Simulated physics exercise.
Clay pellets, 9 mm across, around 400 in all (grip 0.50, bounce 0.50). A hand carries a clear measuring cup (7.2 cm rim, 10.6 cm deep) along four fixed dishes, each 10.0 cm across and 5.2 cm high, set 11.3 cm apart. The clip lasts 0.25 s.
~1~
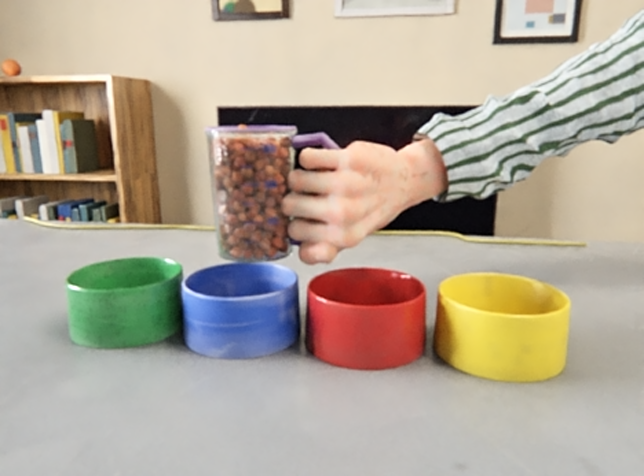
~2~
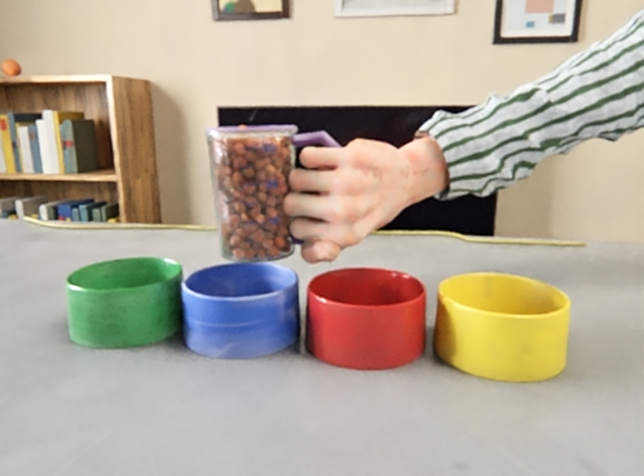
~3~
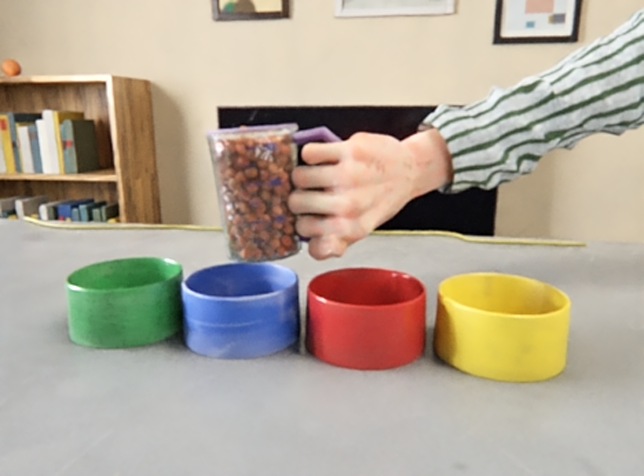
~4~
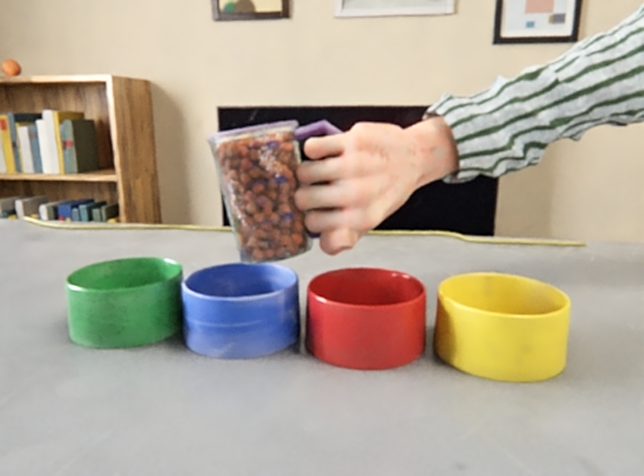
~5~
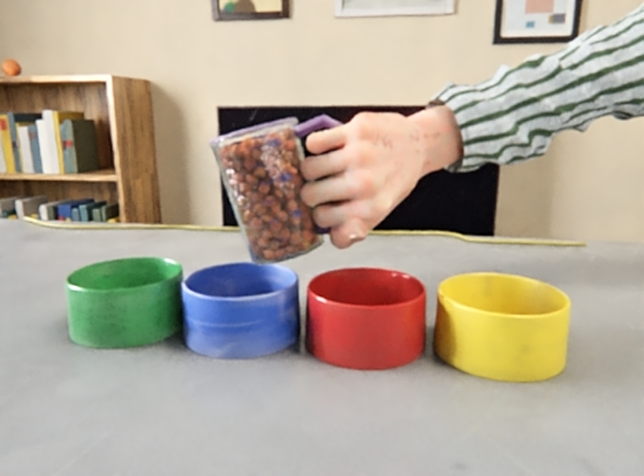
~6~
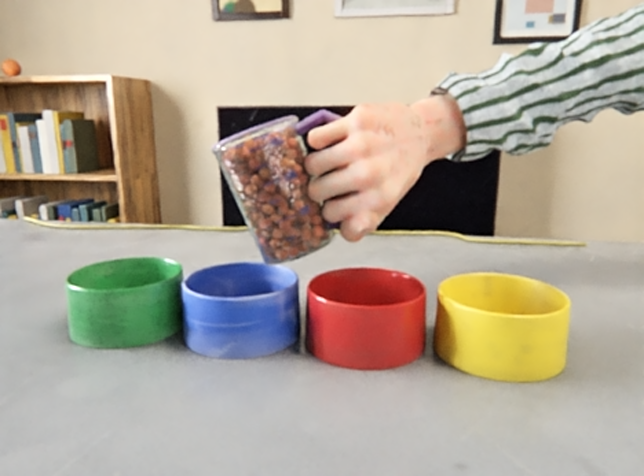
At the start, a hand in a striped sleeve holds an upright clear cup full of small brown pieces above a row of green, blue, red and yellow dishes. The hand then gradually tilts the cup to the left, shifting it slightly right, until it leans modestly, the pieces still inside.
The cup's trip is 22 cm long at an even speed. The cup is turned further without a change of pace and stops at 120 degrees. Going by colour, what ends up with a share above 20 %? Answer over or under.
Red dish: Over; blue dish: Under; green dish: Under; yellow dish: Under; on the counter: Under.
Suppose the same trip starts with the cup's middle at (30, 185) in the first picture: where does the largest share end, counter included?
Most goes to: Green.
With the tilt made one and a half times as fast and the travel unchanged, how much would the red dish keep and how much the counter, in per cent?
In that case red 40; counter 20.
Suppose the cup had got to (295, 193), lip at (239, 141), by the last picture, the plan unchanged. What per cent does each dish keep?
Red 20; blue 0; green 0; yellow 50.
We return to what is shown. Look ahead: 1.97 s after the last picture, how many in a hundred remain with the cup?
Some 0 per cent of the load.
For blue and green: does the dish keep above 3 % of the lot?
Blue yes, green no.
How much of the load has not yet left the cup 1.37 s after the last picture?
About 0 per cent.
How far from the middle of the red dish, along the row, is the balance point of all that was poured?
Some 1 cm to the left.
Then, 0.82 s after the last picture, tilt 112 degrees; cup holds 80 %, red 5 %, blue 5 %.
Then, 1.37 s after the last picture, tilt 120 degrees; cup holds 0 %, red 85 %, blue 10 %.
Then, 1.97 s after the last picture, tilt 120 degrees; cup holds 0 %, red 85 %, blue 10 %.
In the end, red 85 %, blue 10 %, green 0 %, yellow 0 %, counter 10 %.
